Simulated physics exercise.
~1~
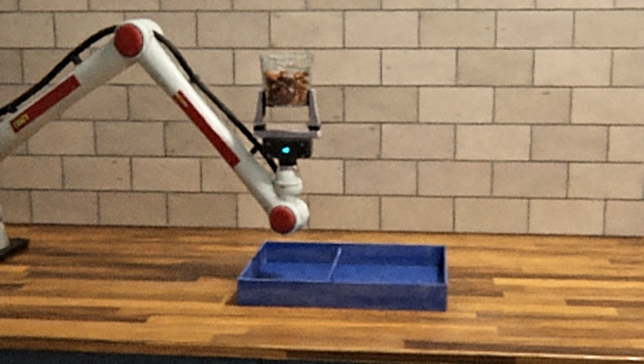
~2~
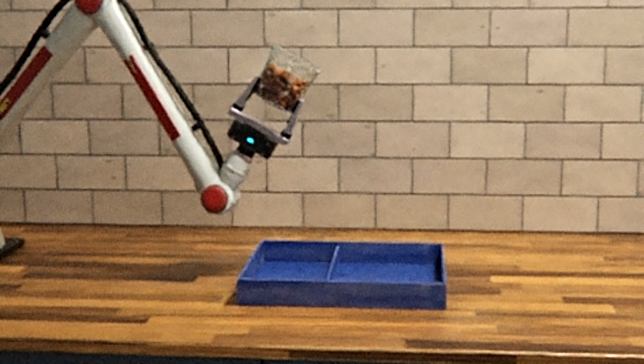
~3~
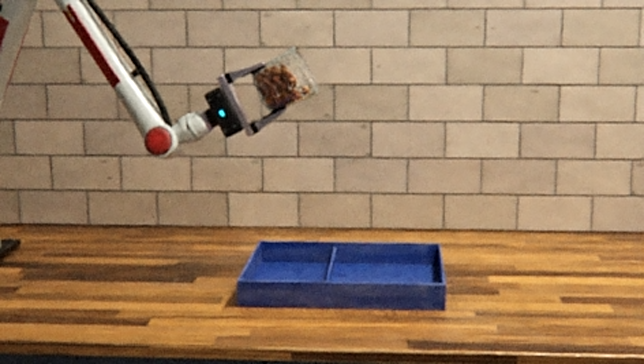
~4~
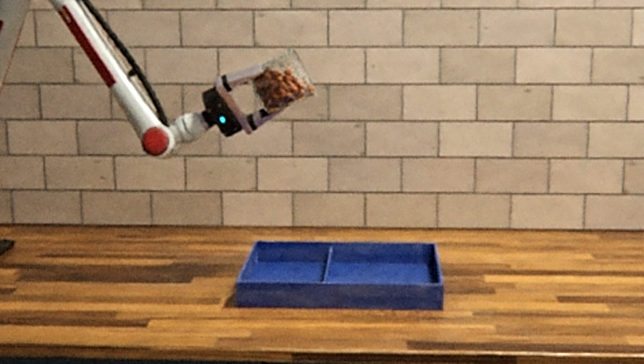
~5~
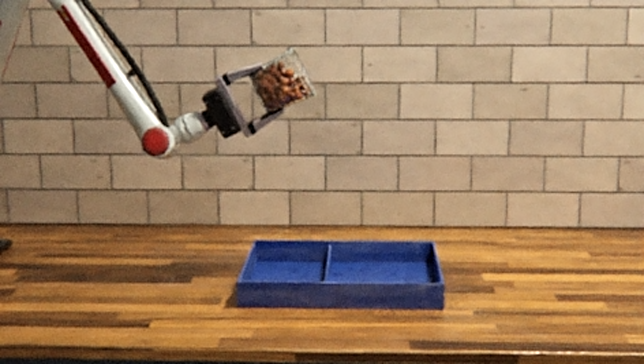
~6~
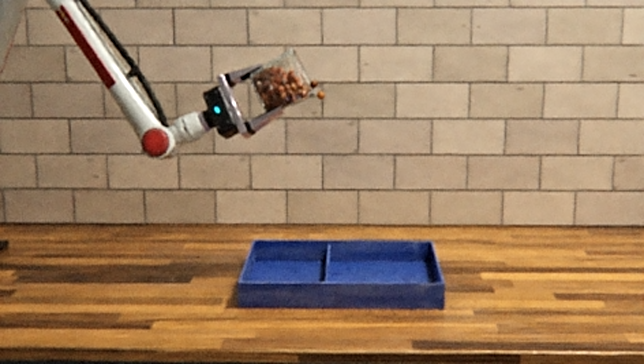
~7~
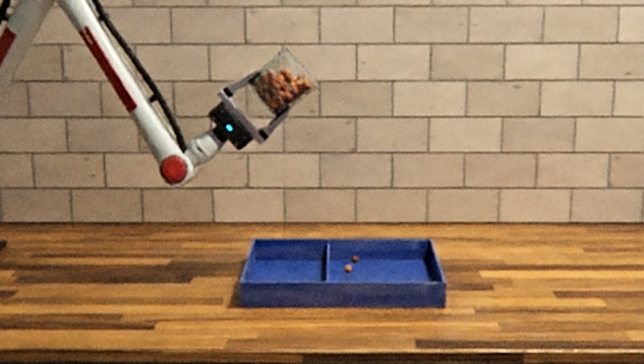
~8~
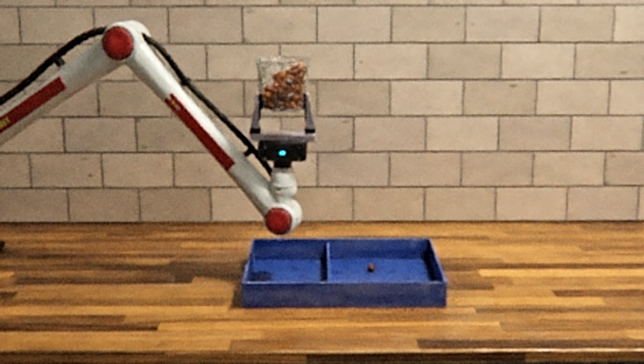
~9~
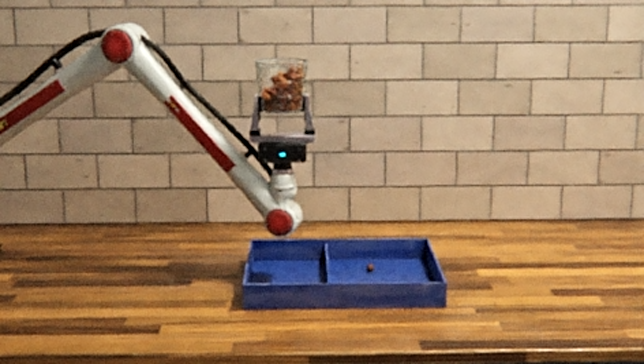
A white and red robot arm lifted a clear beaker of hazelnuts, tipped it sideways above a divided blue tray and dropped a couple of nuts into the right-hand part, then turned the beaker upright again, still holding nearly all of them.
